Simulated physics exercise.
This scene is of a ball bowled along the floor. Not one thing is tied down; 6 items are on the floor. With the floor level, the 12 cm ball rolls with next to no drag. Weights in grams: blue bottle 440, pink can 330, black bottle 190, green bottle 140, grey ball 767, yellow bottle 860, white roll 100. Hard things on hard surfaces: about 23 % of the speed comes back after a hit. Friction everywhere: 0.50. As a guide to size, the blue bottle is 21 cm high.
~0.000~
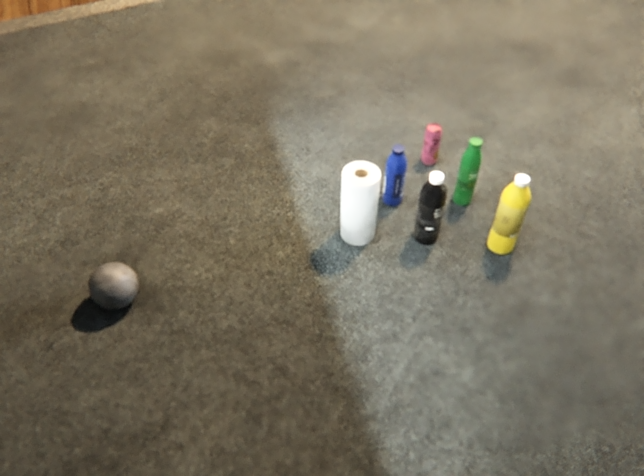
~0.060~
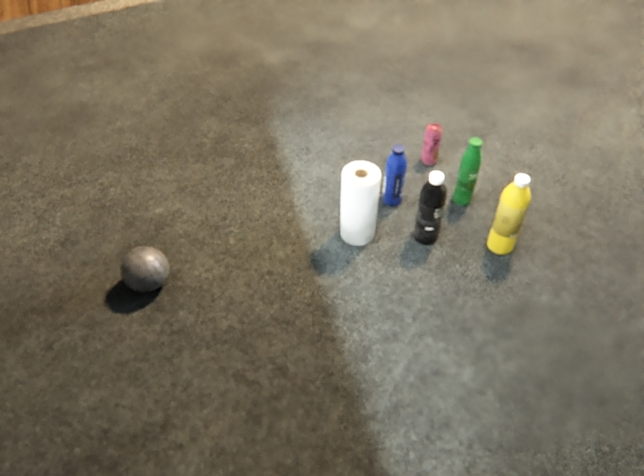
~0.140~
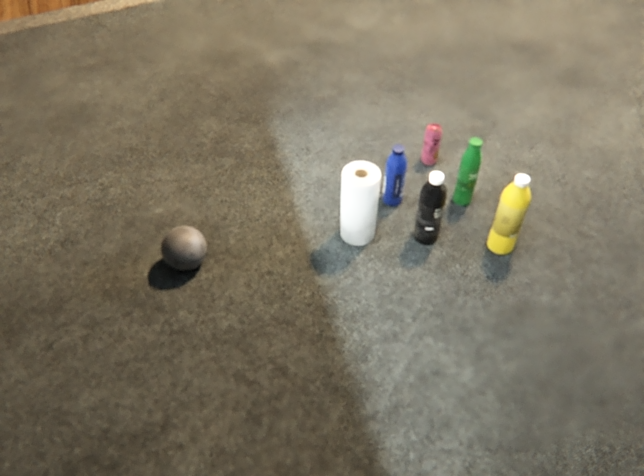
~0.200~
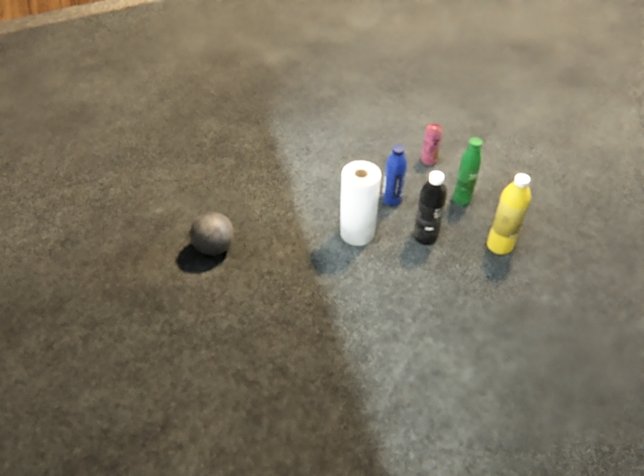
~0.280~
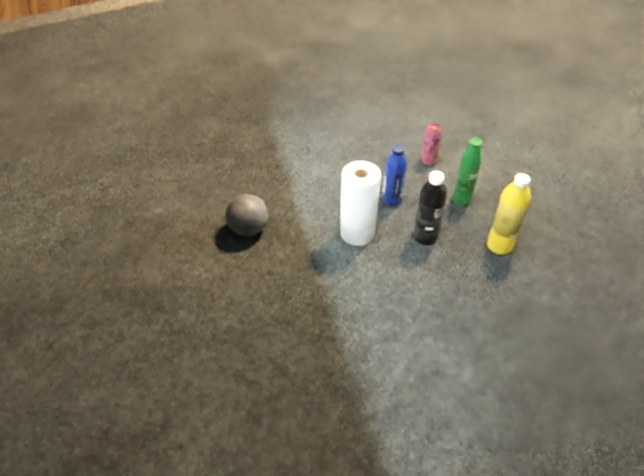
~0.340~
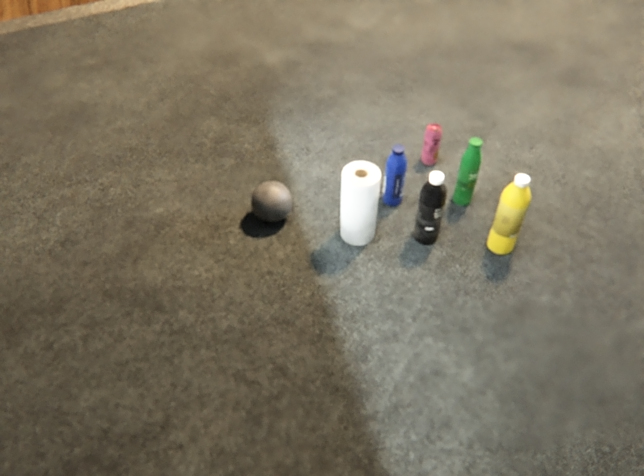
On a dark grey floor, a grey ball sits at the left, apart from a white roll, a pink can and blue, black, green and yellow bottles standing upright on the right. The ball rolls rightward and slightly up the view, steadily closing the gap until it is just left of the white roll, while the standing items stay still.
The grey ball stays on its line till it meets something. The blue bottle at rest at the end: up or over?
Result: Standing.
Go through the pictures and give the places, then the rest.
In the first picture, 0 cm rolled; grey ball (114, 286); blue bottle (395, 175).
In the second picture, 9 cm rolled; grey ball (145, 269); green bottle (469, 172).
In the third picture, 21 cm rolled; grey ball (184, 249); white roll (359, 205).
In the fourth picture, 30 cm rolled; grey ball (212, 234); black bottle (431, 208).
In the fifth picture, 42 cm rolled; grey ball (247, 215); yellow bottle (511, 214).
In the sixth picture, 51 cm rolled; grey ball (272, 202); blue bottle (395, 175).
By 0.64 s, 96 cm rolled; grey ball near (380, 144).
By 0.94 s, 140 cm rolled; grey ball near (469, 97).
By 1.34 s, 199 cm rolled; grey ball near (564, 47).
When it is over (1.5 s), all 6 within 8 cm of the start. End places, in pixels of the last picture, blue bottle near (395, 175).
